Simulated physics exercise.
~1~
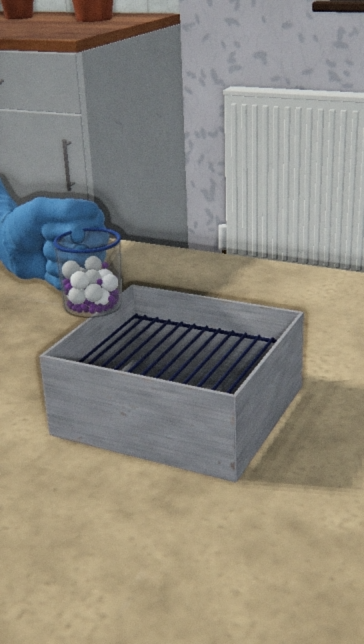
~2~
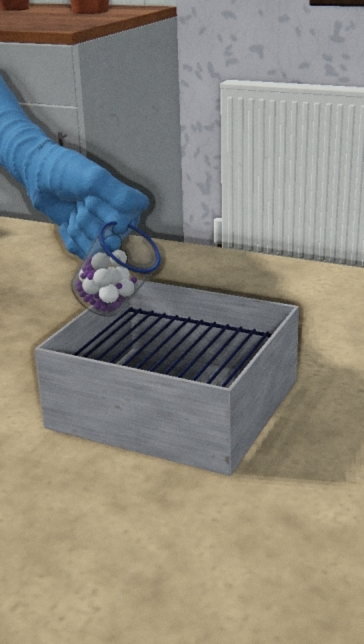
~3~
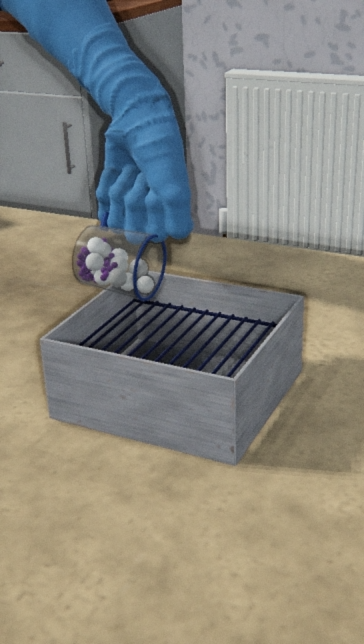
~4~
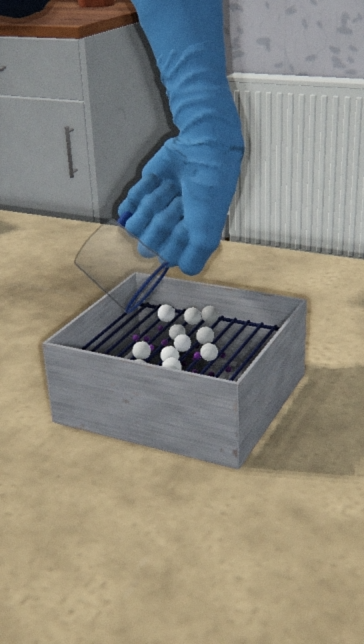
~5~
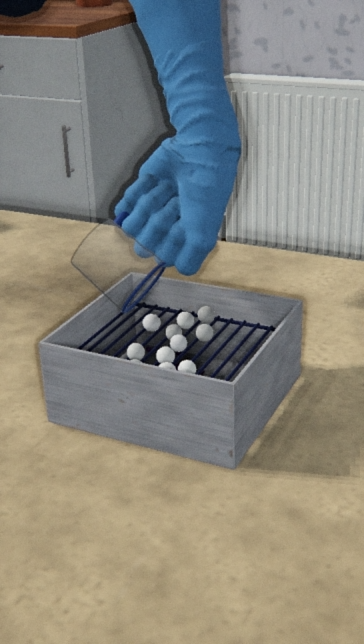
The clip opens on a blue-gloved hand holding a clear cup of white balls and smaller purple bits beside an open gray box with a dark wire rack across it. The hand carries the cup to the right and starts to tilt it, with everything still inside. It turns the cup onto its side above the box, and the pieces shift toward the rim. Then the cup tips upside down and the contents spill onto the rack. The purple bits drop through the gaps, while the white balls stay resting on top of the wires.
